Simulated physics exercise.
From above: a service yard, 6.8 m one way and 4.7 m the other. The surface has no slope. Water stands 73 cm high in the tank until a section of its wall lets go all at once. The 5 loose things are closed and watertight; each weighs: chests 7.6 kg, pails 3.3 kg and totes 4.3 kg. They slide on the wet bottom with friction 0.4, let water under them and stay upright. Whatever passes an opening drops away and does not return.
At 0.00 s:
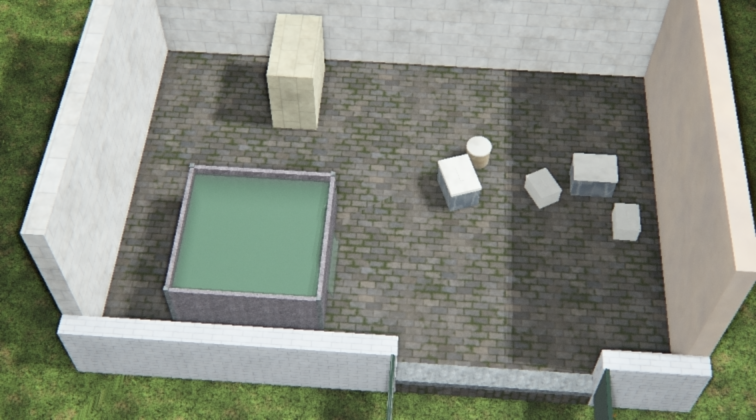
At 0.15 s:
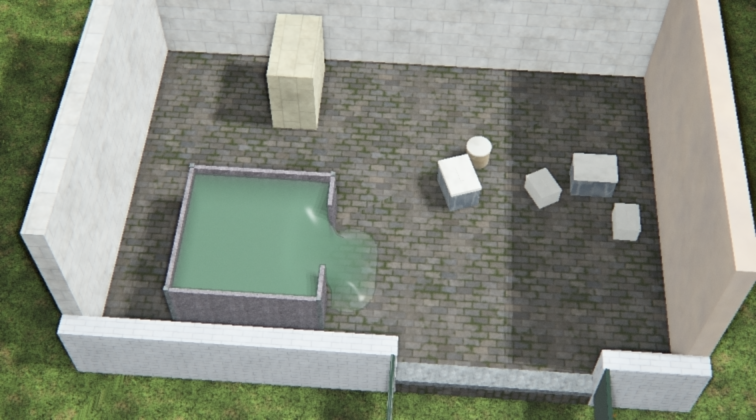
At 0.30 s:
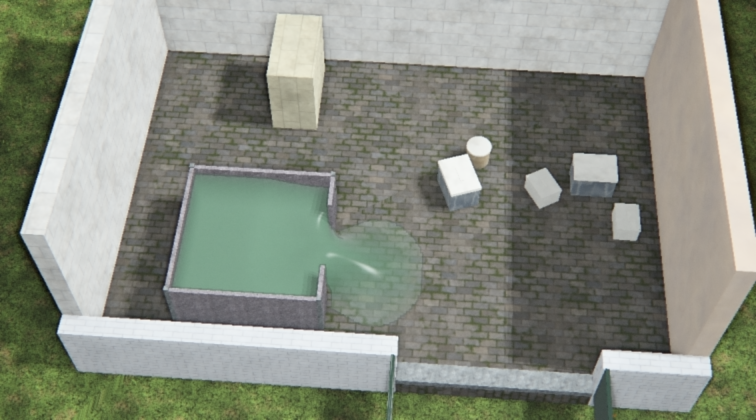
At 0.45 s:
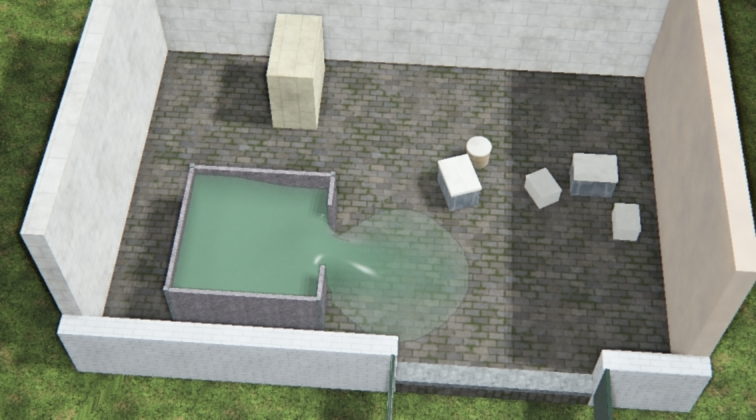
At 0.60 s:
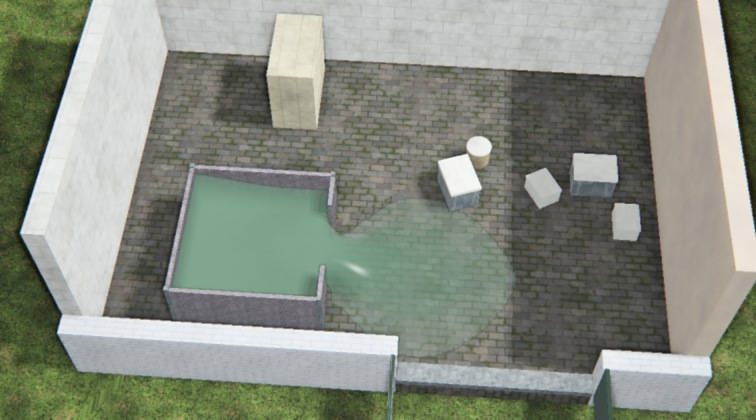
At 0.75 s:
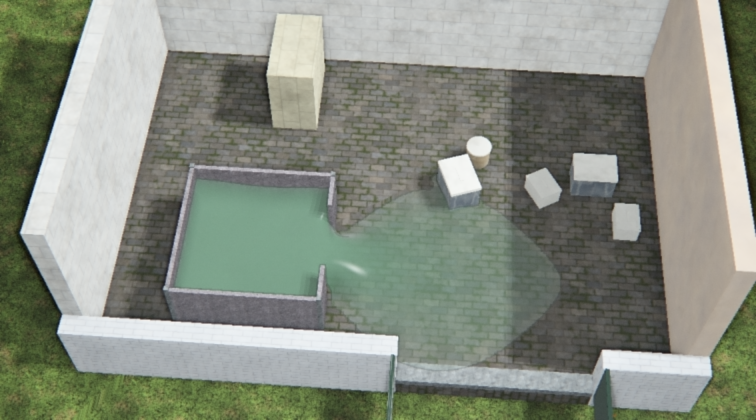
The footage shows a walled, paved yard seen from above, where green water pours through a gap in the right side of a square tank and spreads rightward across the paving, while the scattered blocks and containers stay still.
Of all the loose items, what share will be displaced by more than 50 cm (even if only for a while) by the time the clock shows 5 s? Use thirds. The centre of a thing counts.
That comes to two thirds or above.
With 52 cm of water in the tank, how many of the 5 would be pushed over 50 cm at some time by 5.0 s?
In that case 5 of them.
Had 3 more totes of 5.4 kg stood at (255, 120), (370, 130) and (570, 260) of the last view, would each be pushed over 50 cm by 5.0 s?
In that order: Under, under, over.
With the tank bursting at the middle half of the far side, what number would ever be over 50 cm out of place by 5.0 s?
In that case 2 of them.
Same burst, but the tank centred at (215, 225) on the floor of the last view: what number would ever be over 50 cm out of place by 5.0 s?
Then 5.
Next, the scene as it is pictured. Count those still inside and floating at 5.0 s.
At that moment 5.
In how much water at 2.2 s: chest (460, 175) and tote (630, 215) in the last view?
About 4 and 21 cm.
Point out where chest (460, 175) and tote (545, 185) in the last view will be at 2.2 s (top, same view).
Around (566, 103) and (606, 105).
After 1.1 s 0 of 5 are over 50 cm from their spots; 0 afloat.
After 2.2 s 4 of 5 are over 50 cm from their spots; 2 afloat.
After 3.5 s 5 of 5 are over 50 cm from their spots; 5 afloat.
After 5.0 s 5 of 5 are over 50 cm from their spots, and 5 have been at some point; 5 afloat.
